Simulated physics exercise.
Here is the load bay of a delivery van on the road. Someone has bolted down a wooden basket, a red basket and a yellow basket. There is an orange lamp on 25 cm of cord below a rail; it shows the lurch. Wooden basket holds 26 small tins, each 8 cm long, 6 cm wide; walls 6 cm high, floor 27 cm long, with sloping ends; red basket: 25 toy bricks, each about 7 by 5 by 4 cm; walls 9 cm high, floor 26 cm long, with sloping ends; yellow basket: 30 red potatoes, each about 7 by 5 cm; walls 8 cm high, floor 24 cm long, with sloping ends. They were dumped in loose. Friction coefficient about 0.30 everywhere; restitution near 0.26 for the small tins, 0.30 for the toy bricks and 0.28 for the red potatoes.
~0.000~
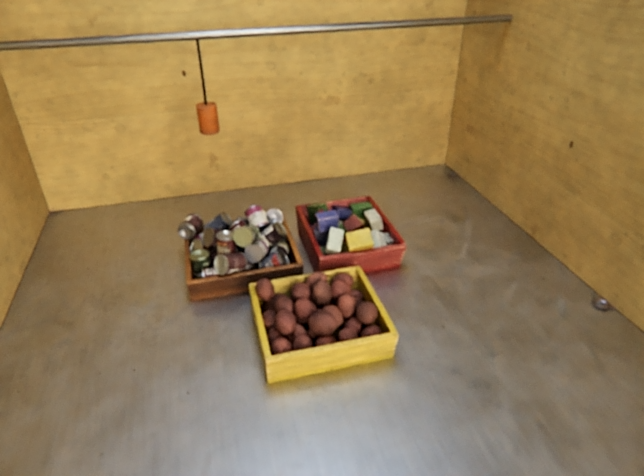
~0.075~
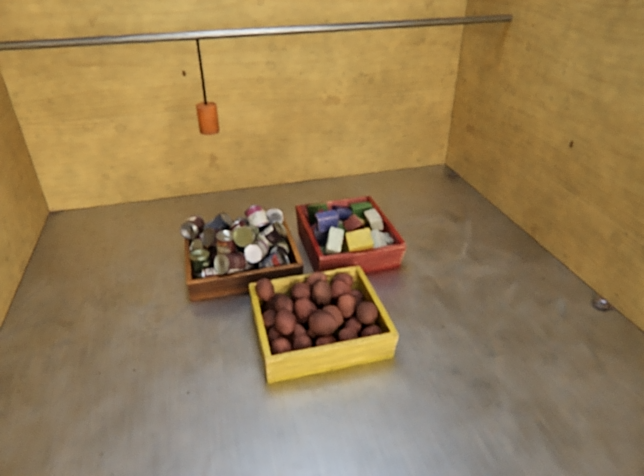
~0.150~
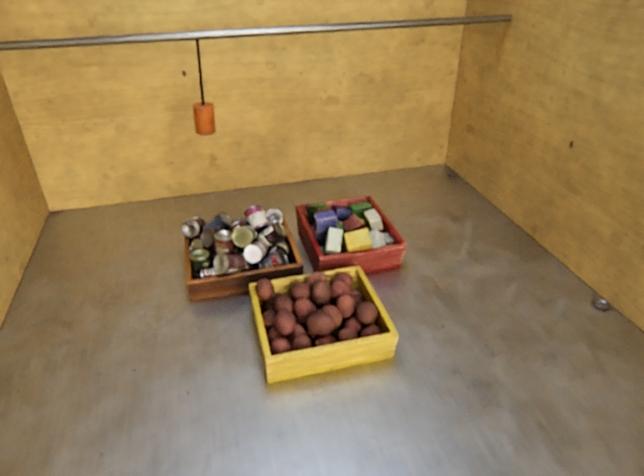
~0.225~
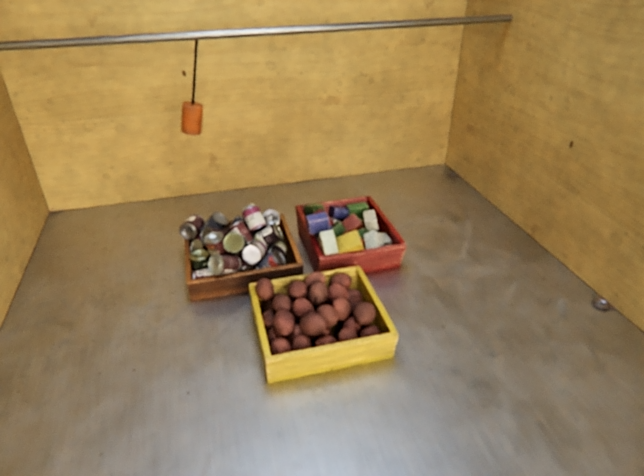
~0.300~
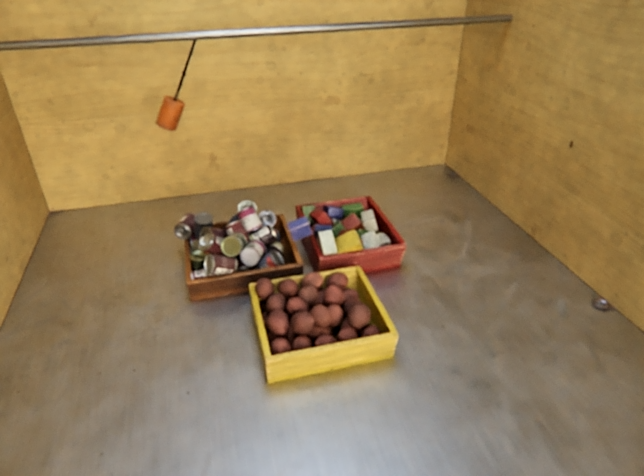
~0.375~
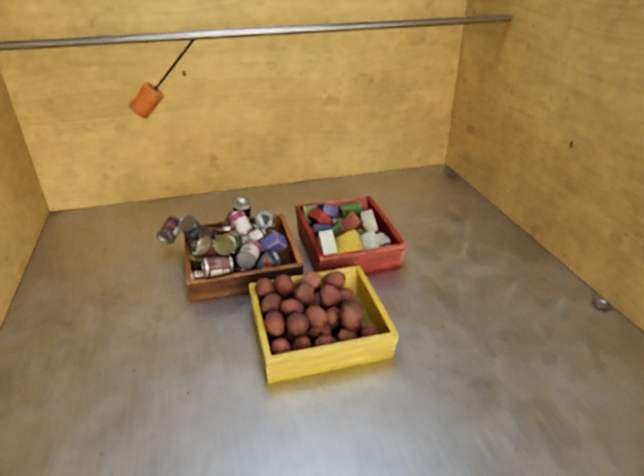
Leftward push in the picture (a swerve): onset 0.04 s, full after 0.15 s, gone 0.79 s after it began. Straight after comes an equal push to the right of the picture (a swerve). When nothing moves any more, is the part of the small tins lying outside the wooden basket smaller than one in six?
No, it is larger than one in six.
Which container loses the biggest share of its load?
It is the wooden basket.
After 0.67 s, wooden basket 20 in, 6 out, red basket 24 in, 1 out and yellow basket 30 in, 0 out.
After 1.04 s, wooden basket 17 in, 9 out, red basket 24 in, 1 out and yellow basket 29 in, 1 out.
After 1.56 s, wooden basket 16 in, 10 out, red basket 23 in, 2 out and yellow basket 29 in, 1 out.
Outcome (at 2.22 s), wooden basket 15 in, 11 out, red basket 23 in, 2 out and yellow basket 29 in, 1 out. Asked share, 11 of 26, 42 per cent.
